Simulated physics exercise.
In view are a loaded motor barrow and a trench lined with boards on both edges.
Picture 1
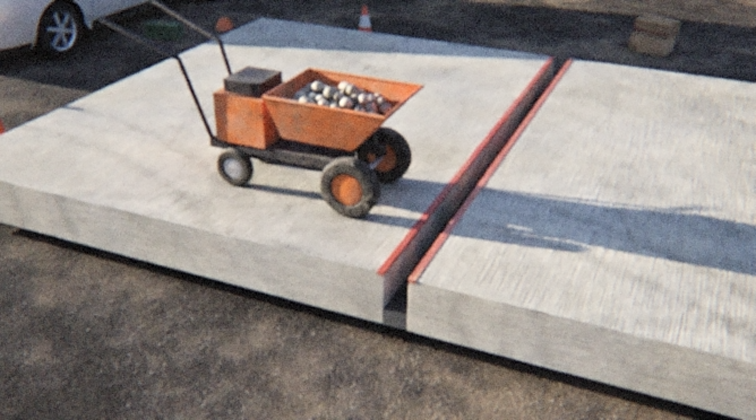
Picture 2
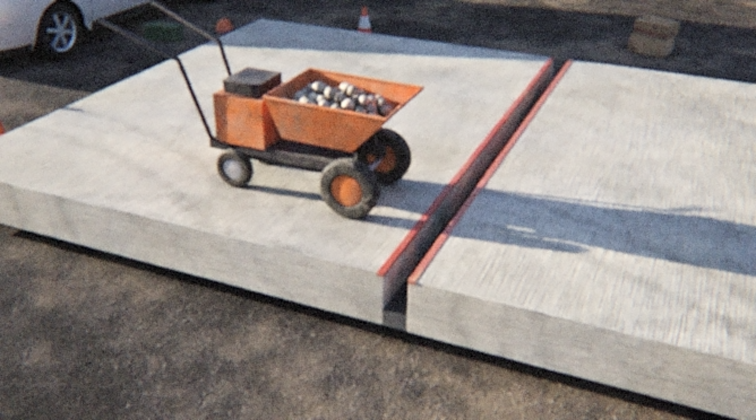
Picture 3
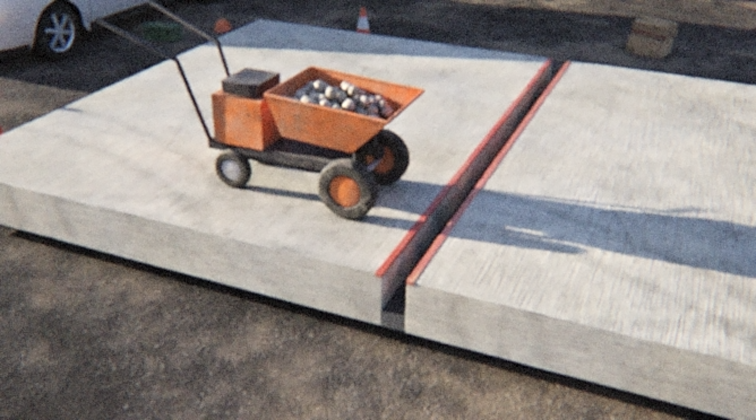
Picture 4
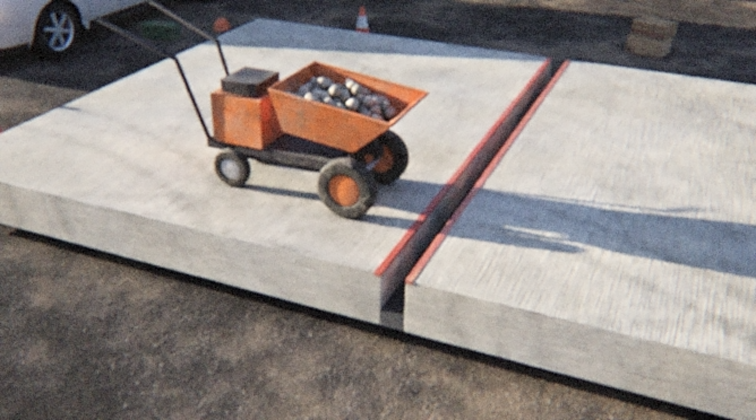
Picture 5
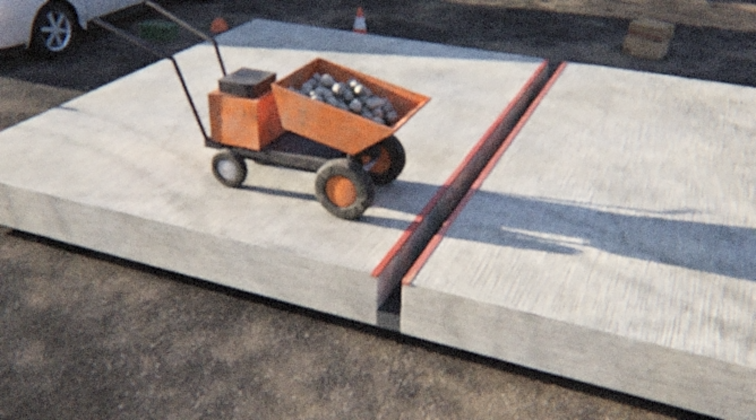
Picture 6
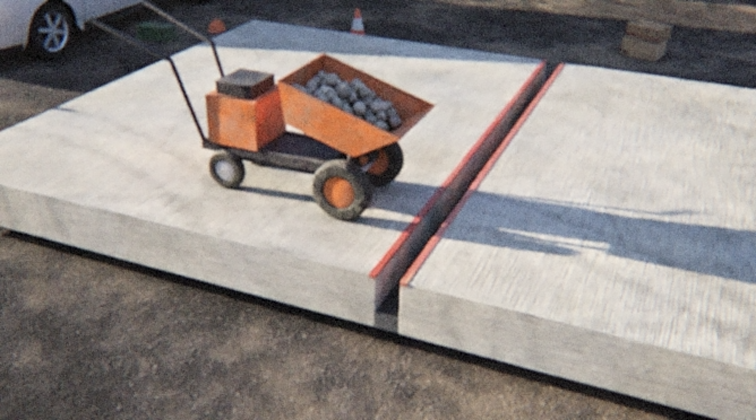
An orange motor barrow loaded with stones slowly tilts its skip toward a red-edged trench.
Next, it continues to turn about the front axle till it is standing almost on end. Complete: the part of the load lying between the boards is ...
Less than half.
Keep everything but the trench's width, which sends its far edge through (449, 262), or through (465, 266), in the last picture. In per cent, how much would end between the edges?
The first case gives close to 80 per cent and the second close to 100 per cent.
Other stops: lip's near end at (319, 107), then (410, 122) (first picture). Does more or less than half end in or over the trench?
Case one - a minority; case two - a minority.
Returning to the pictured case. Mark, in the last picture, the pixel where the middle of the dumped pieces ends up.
Roughly at (476, 220).
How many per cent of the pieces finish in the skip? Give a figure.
It ends up near 10 per cent.
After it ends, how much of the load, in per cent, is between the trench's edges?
I'd put that share near 15 per cent.
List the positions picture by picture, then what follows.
In the first frame, lip of the skip near (385, 118), level; top of the load near (341, 99), river pebbles; first edge of the trench near (401, 246); far edge near (431, 253), the trench under half as wide as the skip, and about as deep as wide.
In the second frame, lip of the skip near (386, 120), level; top of the load near (342, 99).
In the third frame, lip of the skip near (388, 123), tipped barely; top of the load near (333, 93).
In the fourth frame, lip of the skip near (391, 125), tipped a little; top of the load near (332, 91).
In the fifth frame, lip of the skip near (394, 131), tipped a little; top of the load near (325, 93).
In the sixth frame, lip of the skip near (399, 139), tipped clearly; top of the load near (329, 92); first edge of the trench near (393, 249); far edge near (423, 256).
Shortly afterwards, skip tipped steeply; the whole lot in the skip.
Next, skip tipped steeply; the bulk in the skip; only a few in or heaped over the trench; near a quarter beyond it; only a few falling.
Some moments later, skip tipped right over; a little in the skip; a little in or heaped over the trench; the bulk beyond it.
In the end, skip tipped right over; a little in the skip; a little in or heaped over the trench; the bulk beyond it.
